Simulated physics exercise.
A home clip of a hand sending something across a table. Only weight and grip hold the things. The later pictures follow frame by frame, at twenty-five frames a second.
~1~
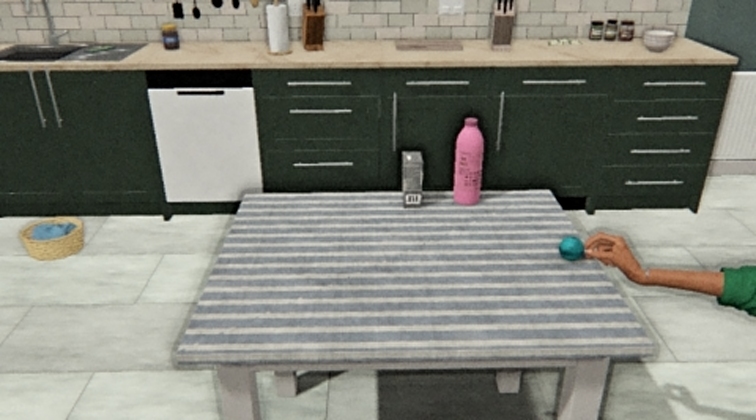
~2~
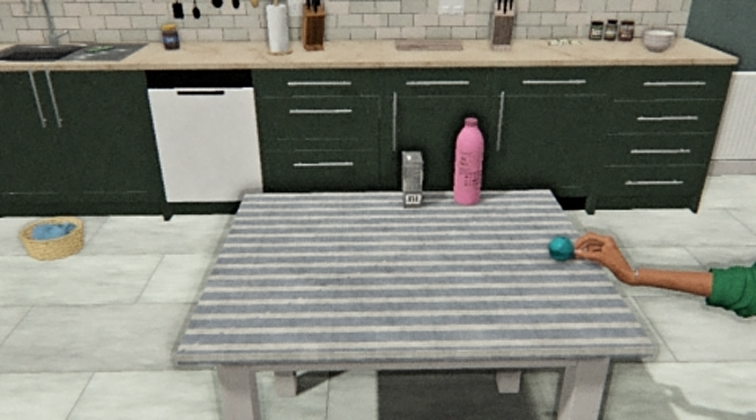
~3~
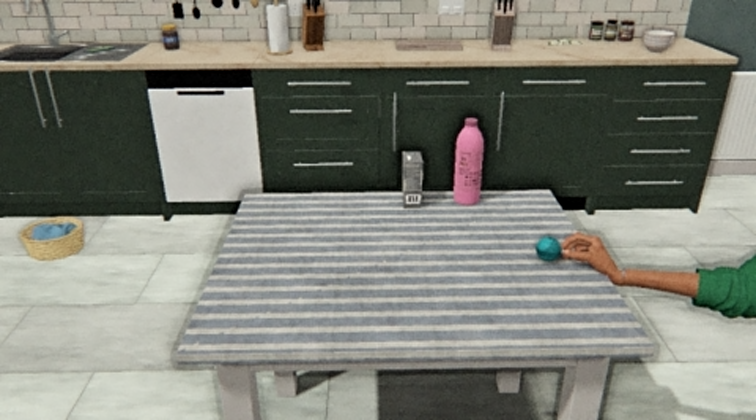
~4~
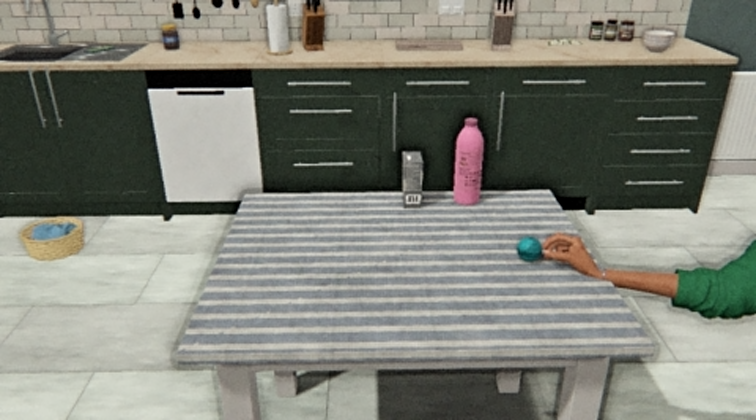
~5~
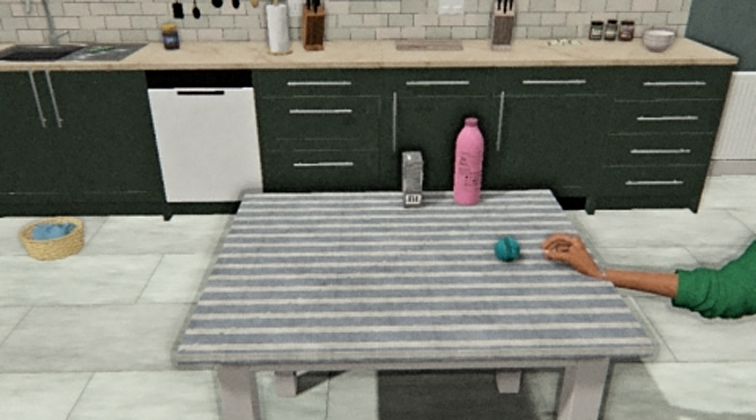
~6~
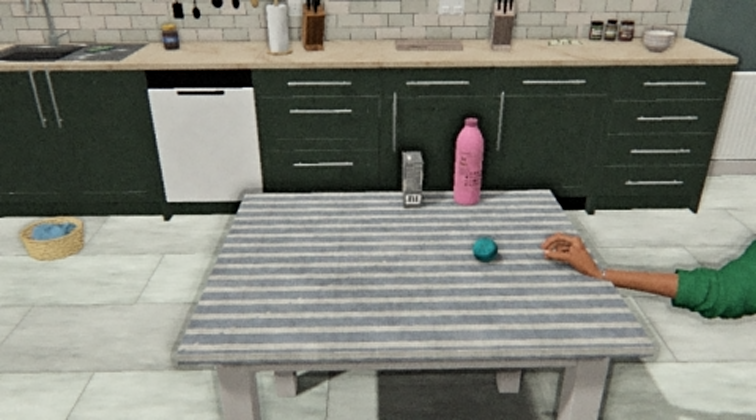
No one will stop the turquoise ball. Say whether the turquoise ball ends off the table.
The turquoise ball drops to the floor.
Then, 0.30 s past the last view, turquoise ball displaced well along near (328, 252).
Then, 0.60 s past the last view, turquoise ball now off the table.
Then, 0.90 s past the last view, things are still on the move.
Then, 1.30 s past the last view, as before.
Finally, off the table, turquoise ball.
